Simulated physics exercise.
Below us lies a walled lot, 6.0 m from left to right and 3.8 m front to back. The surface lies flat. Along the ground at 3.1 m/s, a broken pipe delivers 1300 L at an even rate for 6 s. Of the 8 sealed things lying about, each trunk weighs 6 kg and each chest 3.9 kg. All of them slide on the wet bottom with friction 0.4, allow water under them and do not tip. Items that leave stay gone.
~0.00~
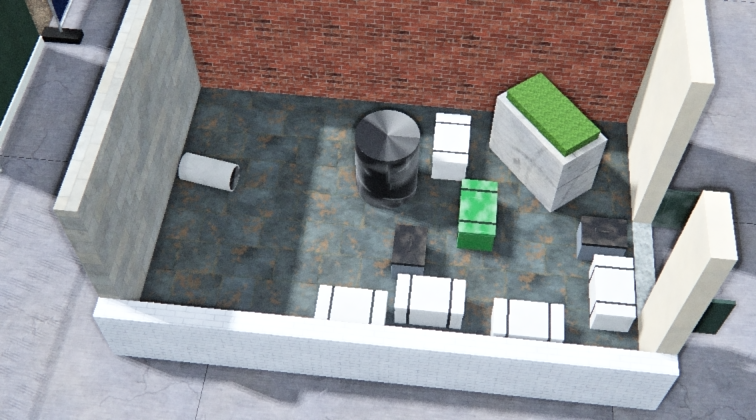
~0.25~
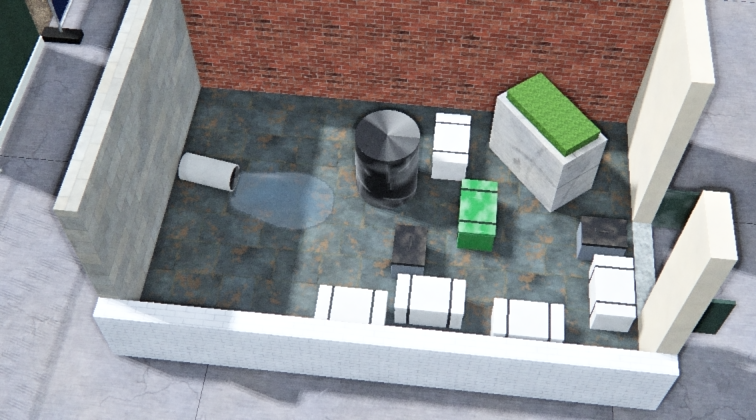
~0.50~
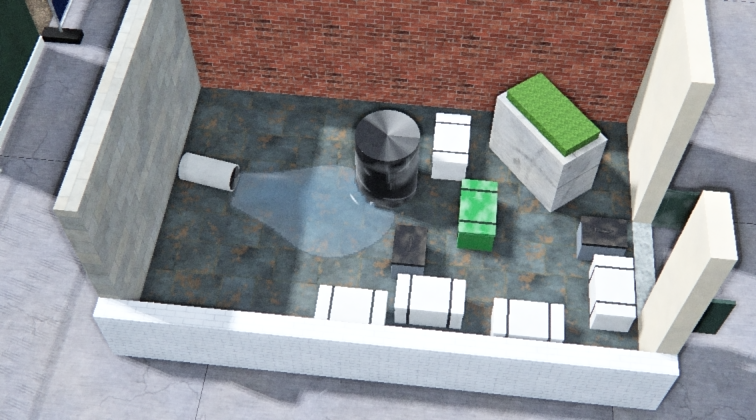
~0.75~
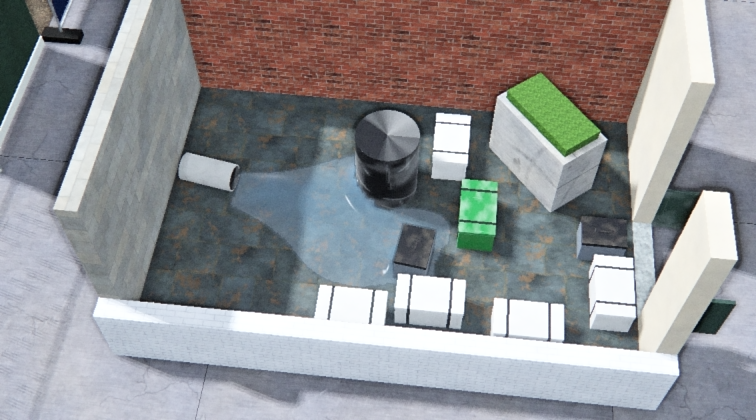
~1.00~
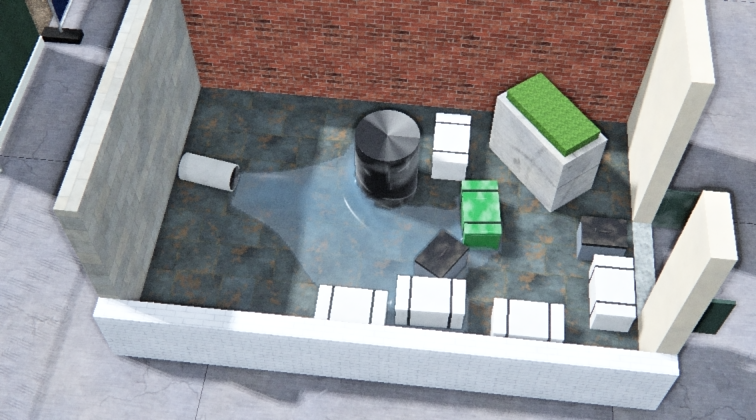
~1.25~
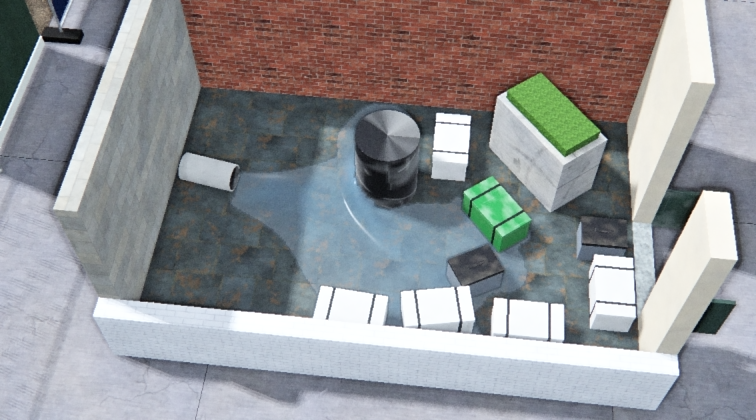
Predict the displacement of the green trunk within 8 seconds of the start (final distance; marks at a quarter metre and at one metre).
It ends up a quarter to one metre away.
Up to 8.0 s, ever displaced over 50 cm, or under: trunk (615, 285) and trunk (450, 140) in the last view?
The first one tops the mark and the second one falls shy.
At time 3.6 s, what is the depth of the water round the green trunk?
Near 2 cm deep.
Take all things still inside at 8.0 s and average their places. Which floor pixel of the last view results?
I'd say about (490, 219) in the last view.
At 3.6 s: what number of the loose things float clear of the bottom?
At that time the total is 4.
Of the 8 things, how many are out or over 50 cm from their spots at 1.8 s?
2 in all.
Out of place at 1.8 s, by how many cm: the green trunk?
About 50 cm by then.
After 1.8 s the green trunk is near (521, 200), 0.5 m from its start, aground; 0 of 8 are out; 2 afloat.
After 3.6 s the green trunk is near (521, 200), 0.5 m from its start, afloat; 1 of 8 are out; 4 afloat.
After 5.6 s the green trunk is near (541, 202), 0.8 m from its start, afloat; 1 of 8 are out; 6 afloat.
After 8.0 s the green trunk is near (484, 176), 0.5 m from its start, afloat; 2 of 8 are out; 5 afloat.
